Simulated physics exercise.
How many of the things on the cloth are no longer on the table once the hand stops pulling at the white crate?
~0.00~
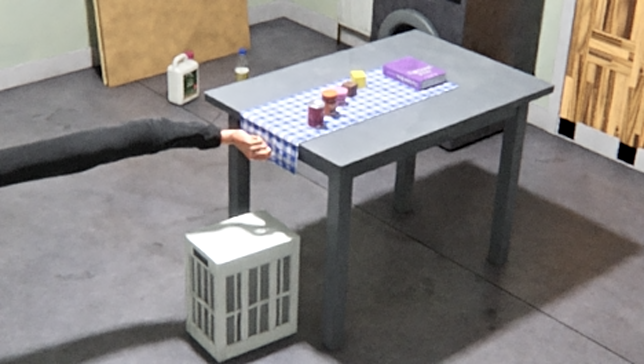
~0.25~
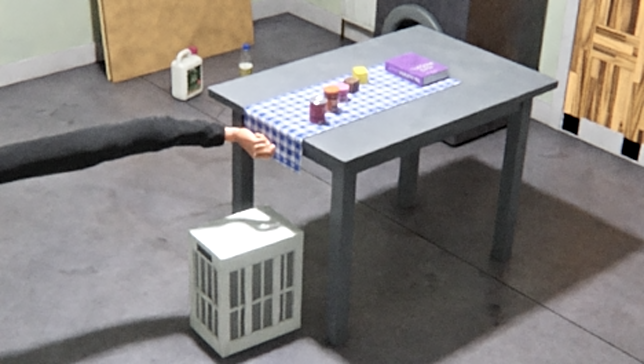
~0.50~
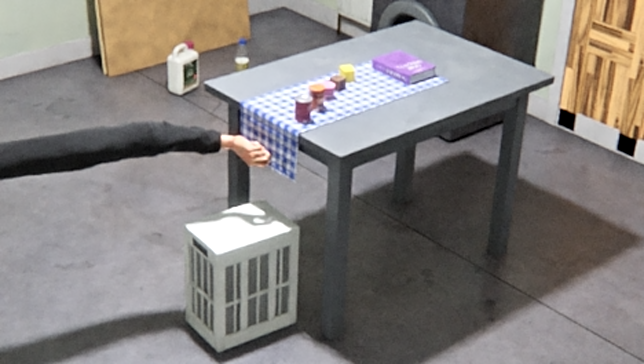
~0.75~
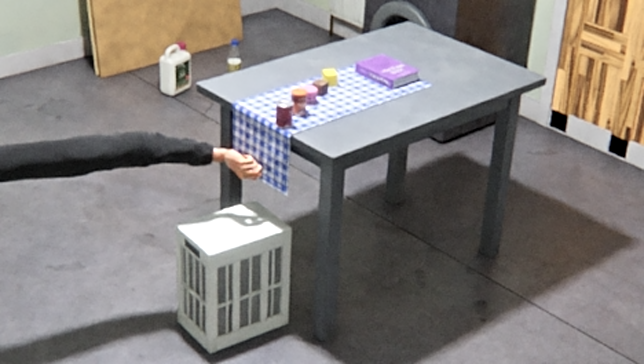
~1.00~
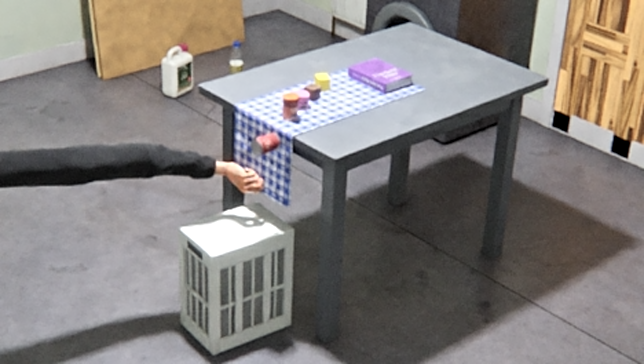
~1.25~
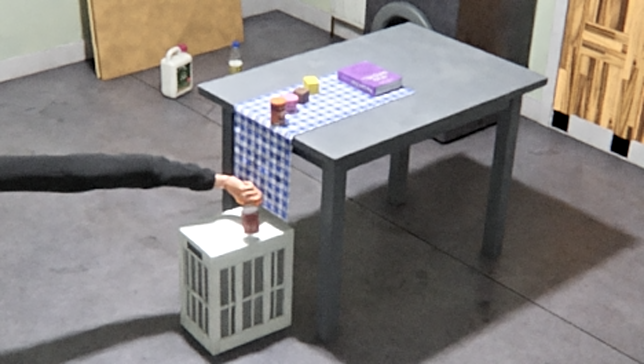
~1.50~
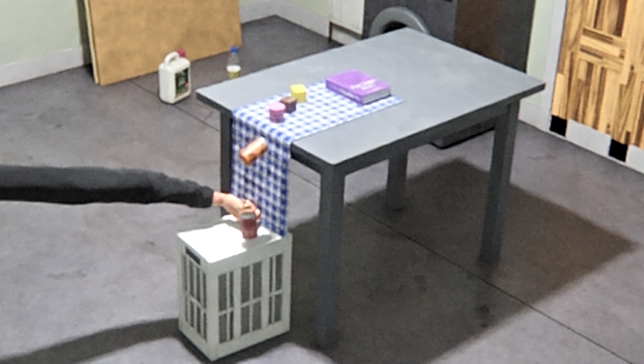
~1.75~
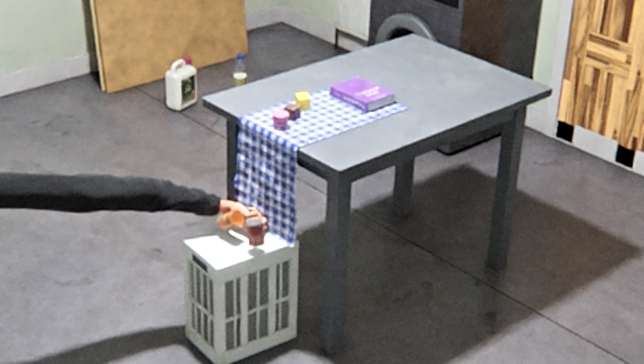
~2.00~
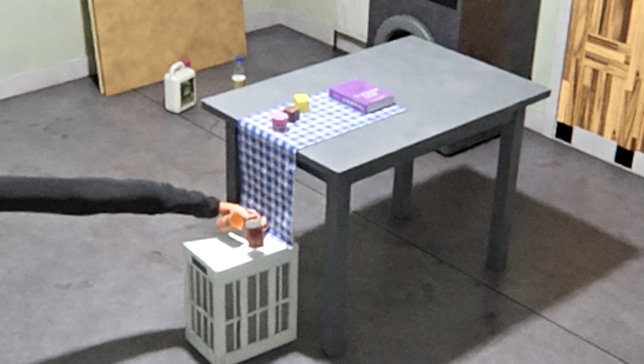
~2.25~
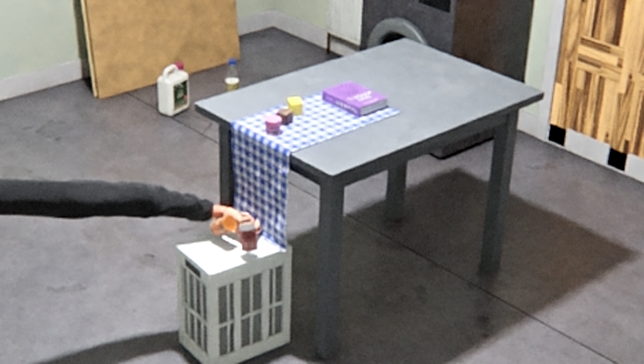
Two are no longer on the table, the red can and the orange can, which both went over the edge with the cloth.
An arm in a dark sleeve pulled a blue checked cloth down over the table's left edge, drawing the things on it along, and a red can and then an orange can went over the edge, ending up by the hand on the white crate.
